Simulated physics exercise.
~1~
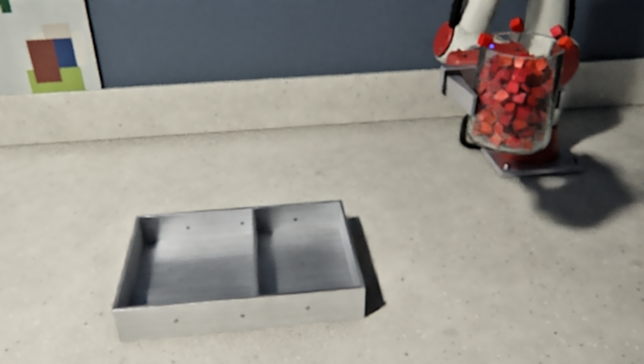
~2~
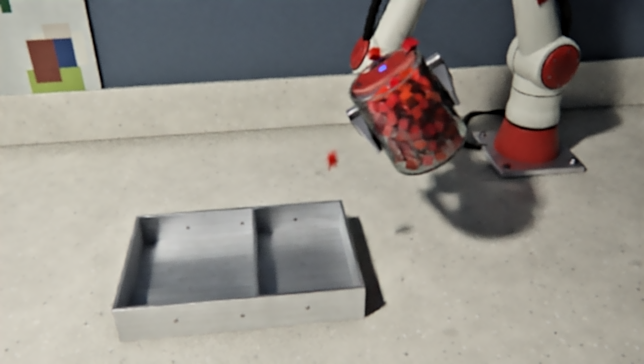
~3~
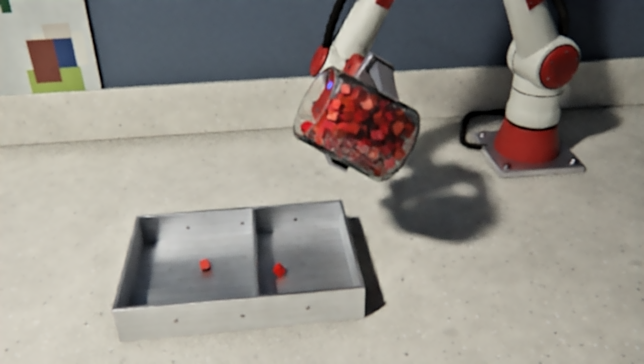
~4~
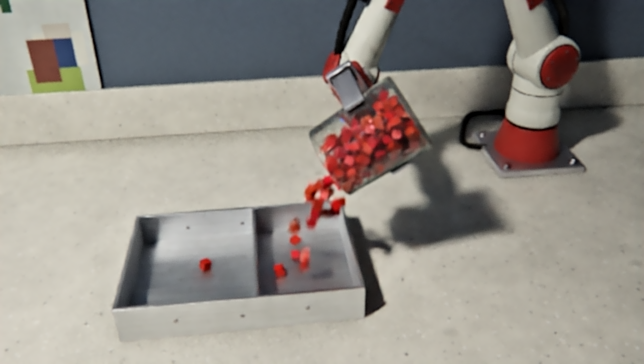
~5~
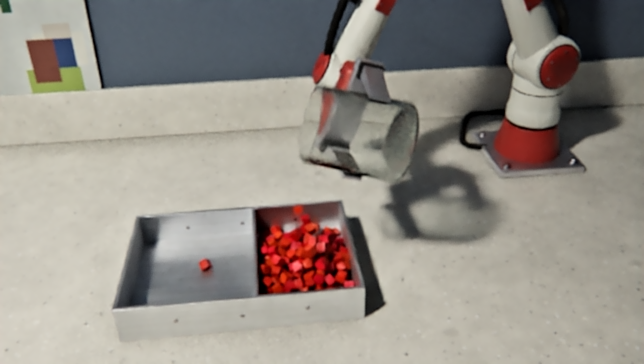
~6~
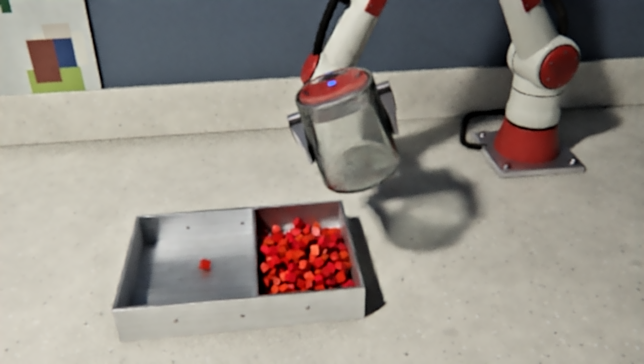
At first, a red and white robot arm holds a clear tumbler heaped with small red cubes upright at the right, above a pale counter where a grey tray with two compartments sits. The arm swings the tumbler left and leans it, and a loose cube flies out toward the tray. Soon one cube lies in each compartment. The arm then tips the tumbler further, and cubes stream into the right compartment until a pile fills it and the tumbler looks empty. Finally the arm turns the tumbler back toward upright, still leaning, leaving a single cube in the left compartment.
